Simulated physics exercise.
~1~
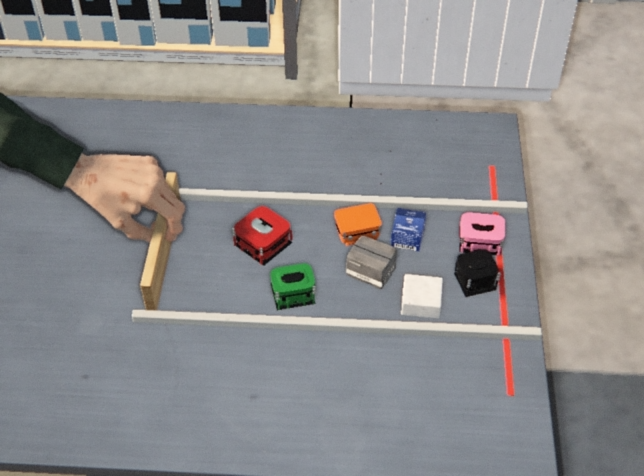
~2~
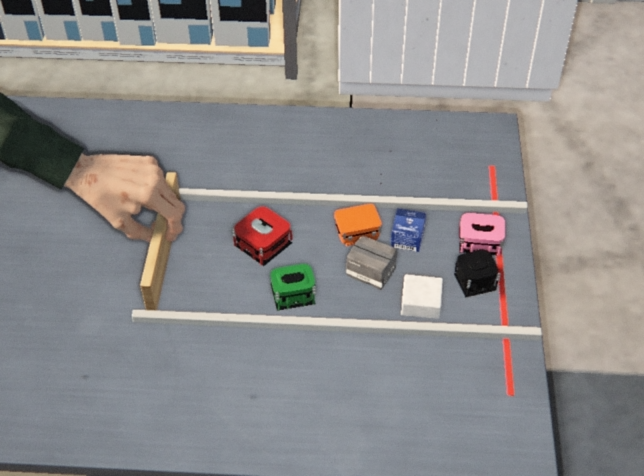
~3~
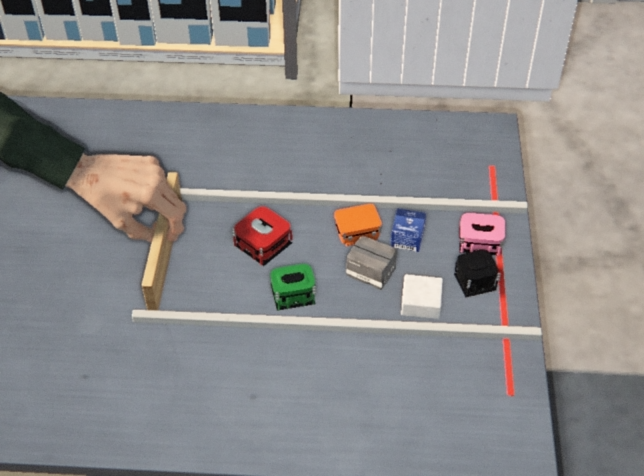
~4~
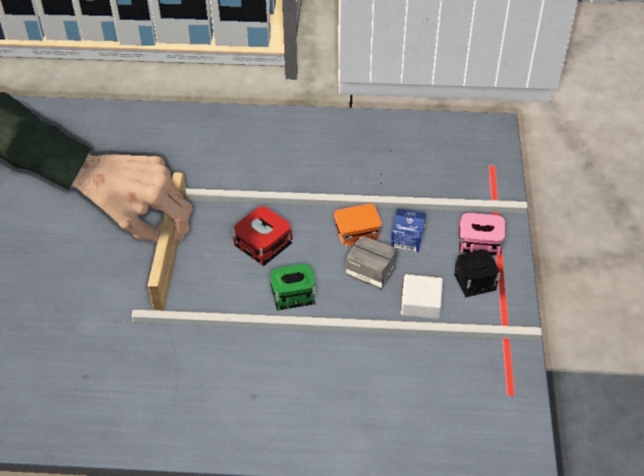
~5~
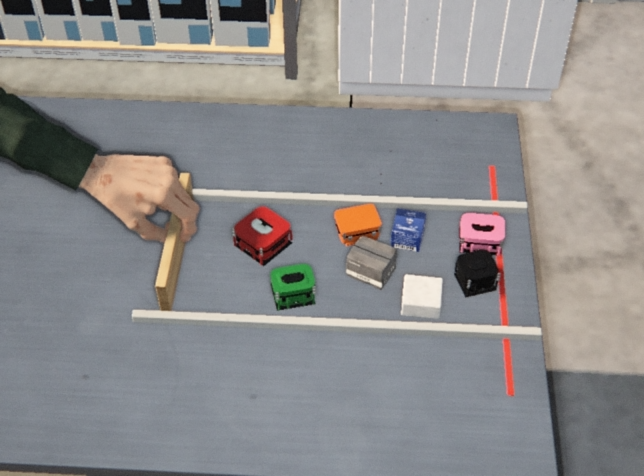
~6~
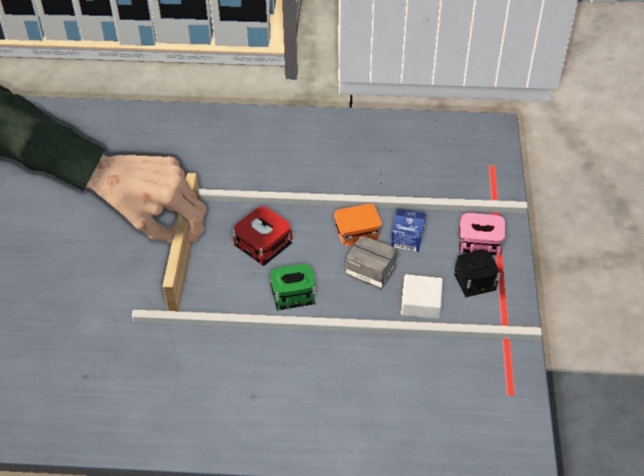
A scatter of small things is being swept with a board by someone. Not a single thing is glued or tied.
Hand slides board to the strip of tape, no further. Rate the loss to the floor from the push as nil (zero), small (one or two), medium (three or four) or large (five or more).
The loss is large.
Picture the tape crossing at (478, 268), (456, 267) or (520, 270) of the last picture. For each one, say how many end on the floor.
Respectively 4, 1 and 8.
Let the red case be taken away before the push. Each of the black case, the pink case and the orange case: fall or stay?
The black case ends up down, the pink case ends up down and the orange case keeps its place.
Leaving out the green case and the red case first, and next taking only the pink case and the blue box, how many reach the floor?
The counts: 3 and 3.
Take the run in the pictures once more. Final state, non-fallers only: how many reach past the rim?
The tally is 3.
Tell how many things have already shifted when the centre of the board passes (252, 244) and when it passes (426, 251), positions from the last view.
First 1, then 8.
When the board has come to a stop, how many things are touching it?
3 touch it.
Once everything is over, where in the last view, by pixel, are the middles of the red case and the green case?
The red case ends at (521, 233) and the green case at (526, 301).
Soon after, none off yet; pink case at rest near (482, 235); black case at rest near (477, 273); white block at rest near (422, 297).
In the end, the number that fall off is five or more; gone, orange case, blue box, white block, black case and pink case.
